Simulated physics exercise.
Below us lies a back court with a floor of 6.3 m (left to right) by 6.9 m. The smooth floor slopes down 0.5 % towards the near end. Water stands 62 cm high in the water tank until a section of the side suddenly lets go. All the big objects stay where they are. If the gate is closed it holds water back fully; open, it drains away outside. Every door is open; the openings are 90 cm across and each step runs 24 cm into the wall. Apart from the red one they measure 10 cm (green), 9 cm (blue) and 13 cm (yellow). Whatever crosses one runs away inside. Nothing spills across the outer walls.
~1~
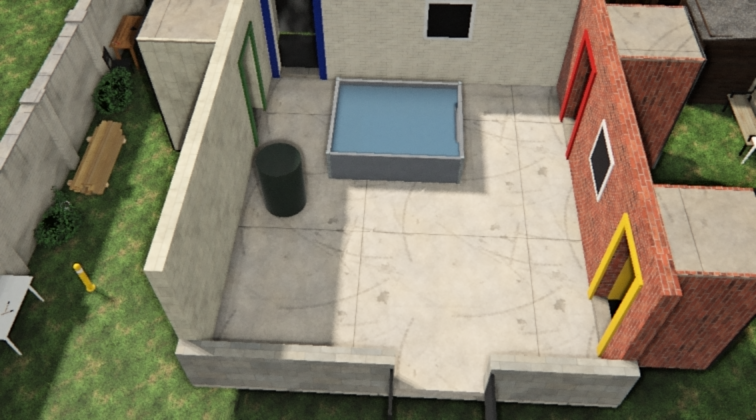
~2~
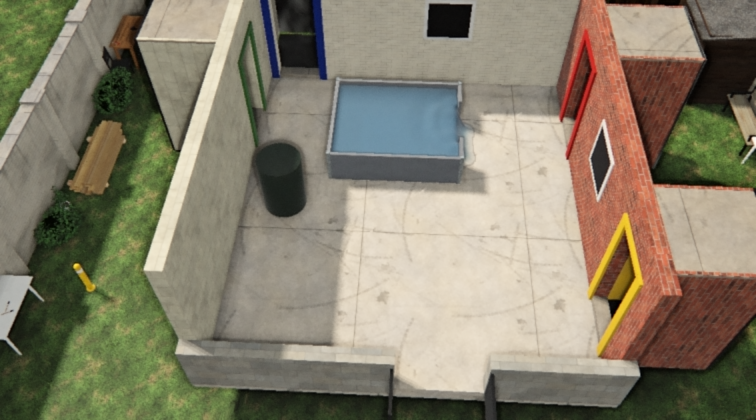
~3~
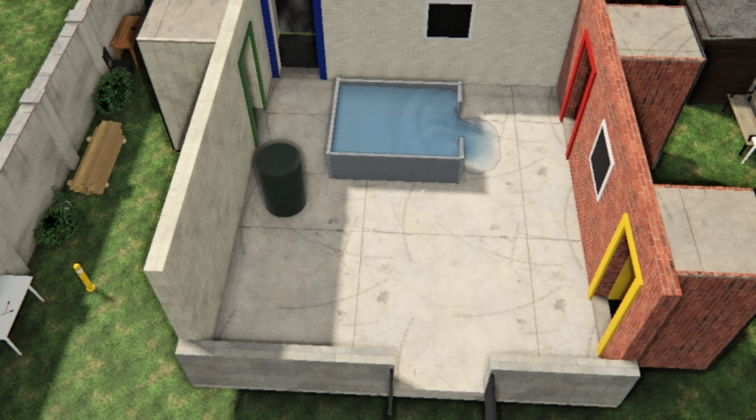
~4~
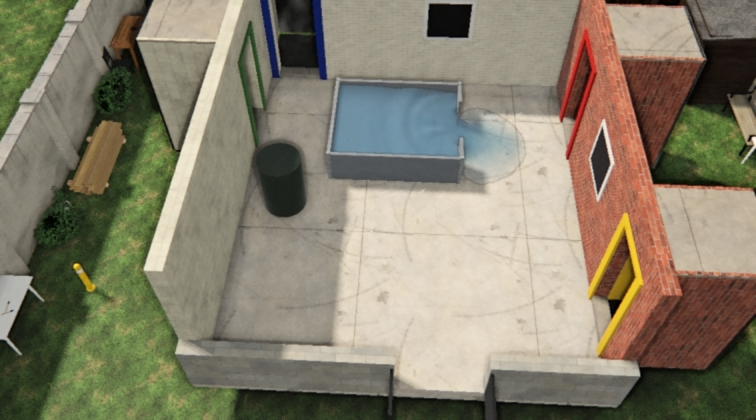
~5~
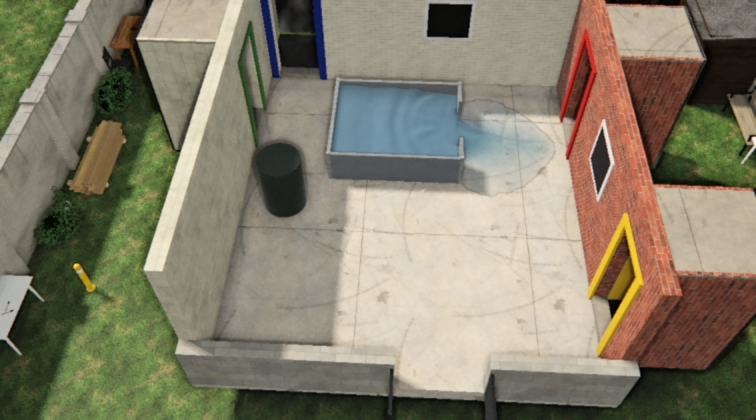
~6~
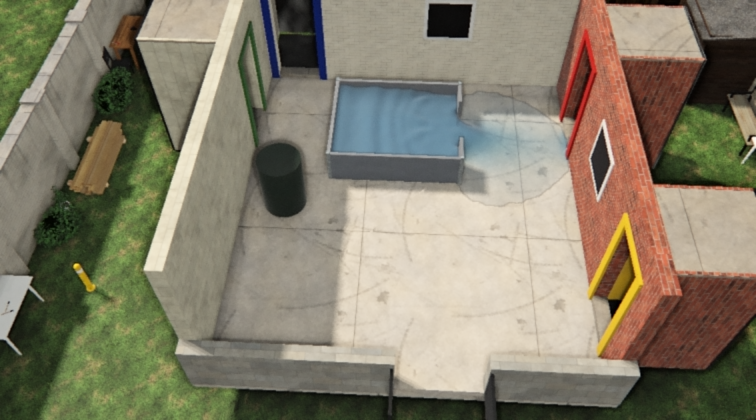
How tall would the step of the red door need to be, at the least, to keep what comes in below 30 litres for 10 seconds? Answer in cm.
About 27 cm.
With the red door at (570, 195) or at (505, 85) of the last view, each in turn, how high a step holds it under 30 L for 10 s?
Roughly 19 and 14.0 cm.
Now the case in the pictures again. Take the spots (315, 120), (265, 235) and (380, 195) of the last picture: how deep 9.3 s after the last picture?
About 2, 5 and 1 cm.
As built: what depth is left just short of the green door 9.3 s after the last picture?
Roughly 7.0 cm deep.
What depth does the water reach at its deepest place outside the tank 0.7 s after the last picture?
Up to some 38 cm.
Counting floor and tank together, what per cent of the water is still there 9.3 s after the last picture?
Roughly 86 in a hundred.
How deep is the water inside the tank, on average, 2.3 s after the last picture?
Roughly 33 cm on average.
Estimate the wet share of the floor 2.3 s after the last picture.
Some 30 per cent of it.
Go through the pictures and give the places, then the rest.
In the first picture, the water tank at (397, 120) is whole and still, 62 cm deep; the red door at (576, 102) is dry.
In the second picture, water pours out at (457, 137) and has run 0.3 m, to (470, 162); about 9 cm deep outside, 62 cm at the back.
In the third picture, the front is at (497, 156), 0.8 m from the gap at (457, 138); 1.0 m2 of floor is wet, 62 cm left at the back.
In the fourth picture, the front is at (520, 155), 1.3 m from the gap at (457, 138); 1.9 m2 of floor is wet, 62 cm left at the back.
In the fifth picture, the gap is at (457, 138), the front 1.9 m out at (550, 154); the back of the water tank holds 62 cm.
In the sixth picture, the front is at (569, 142), 2.2 m from the gap at (457, 137); 4.5 m2 of floor is wet, 61 cm left at the back; water is at the red door at (576, 102).
Then, 0.7 s after the last picture water covers 20 % of the floor, deepest (38 cm) near (460, 144); 33 cm at the red door, 47 litres in over its 16 cm step.
Then, 2.3 s after the last picture water covers 30 % of the floor, deepest (30 cm) near (549, 87); 28 cm at the red door, 172 litres in over its 16 cm step.
Then, 9.3 s after the last picture water covers 90 % of the floor, deepest (12 cm) near (272, 78); 11 cm at the red door, 236 litres in over its 16 cm step.
At the red door as built, the water peaked near 33 cm, 1.3 s after the last picture.
Run again over the same 10 s with other heights there, 58 litres in over 24.5 cm, 1 litre over 33.5 cm. The limit of 30 litres is kept from about 27 cm up.
